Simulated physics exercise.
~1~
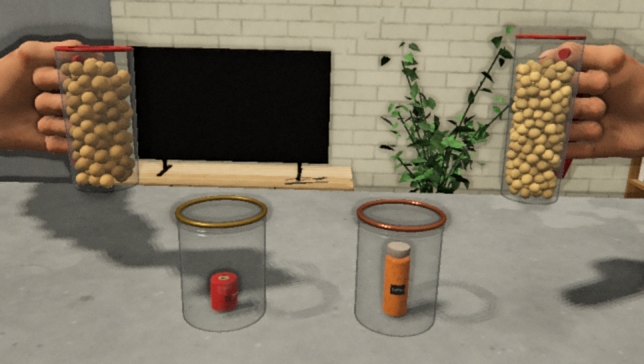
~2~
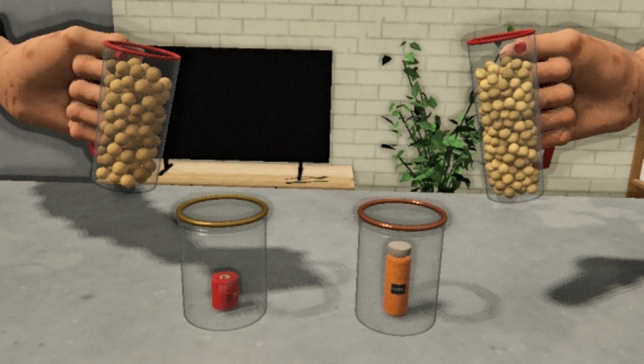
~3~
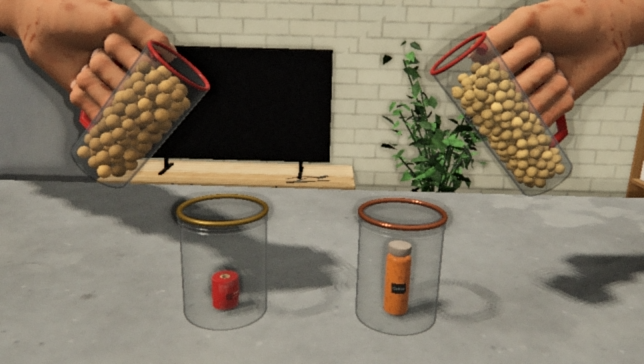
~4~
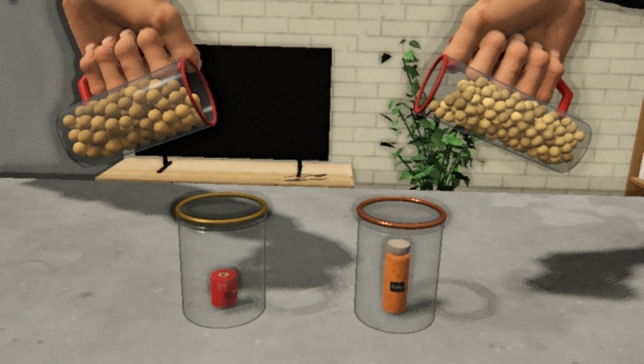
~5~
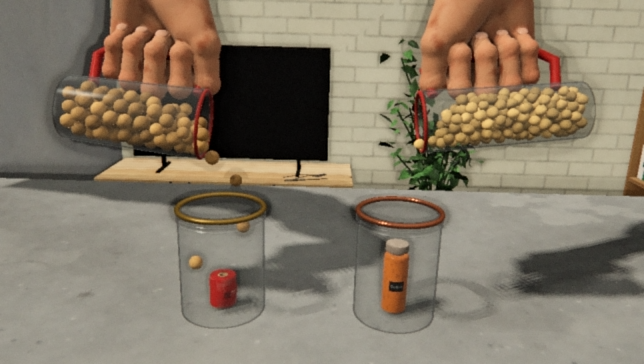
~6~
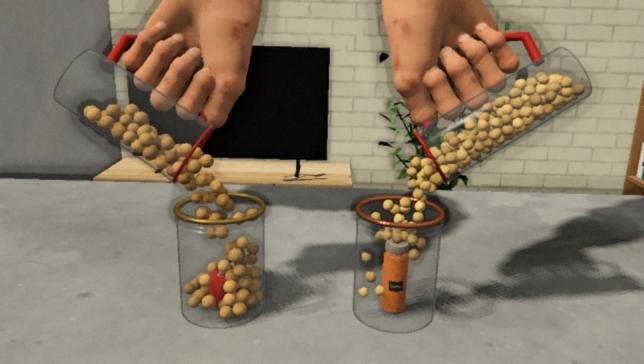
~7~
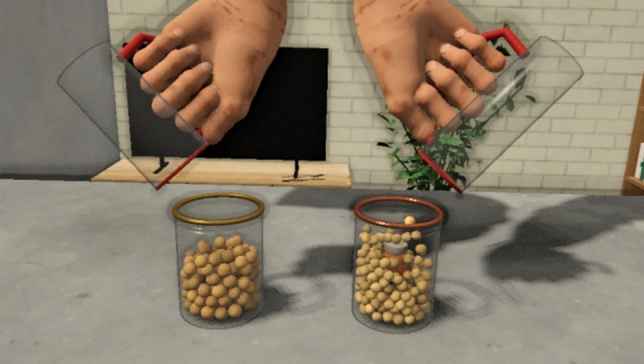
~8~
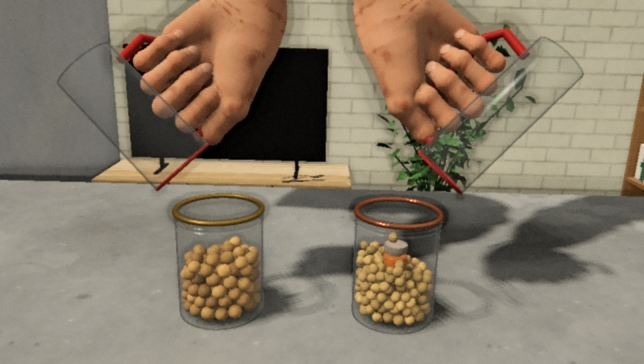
Two hands tip clear, red-rimmed cups of round tan balls over a grey tabletop, seen from the front and slightly above, with a black screen, a leafy plant and a pale brick wall behind. Below stand two clear containers, the left with a yellow rim and a small red object, the right with a red rim and an orange bottle. The cups tilt inward onto their sides, and a few balls drop at the left first. Both then pour steadily until they are empty. Finally, balls cover the red object, while the bottle's top still shows.
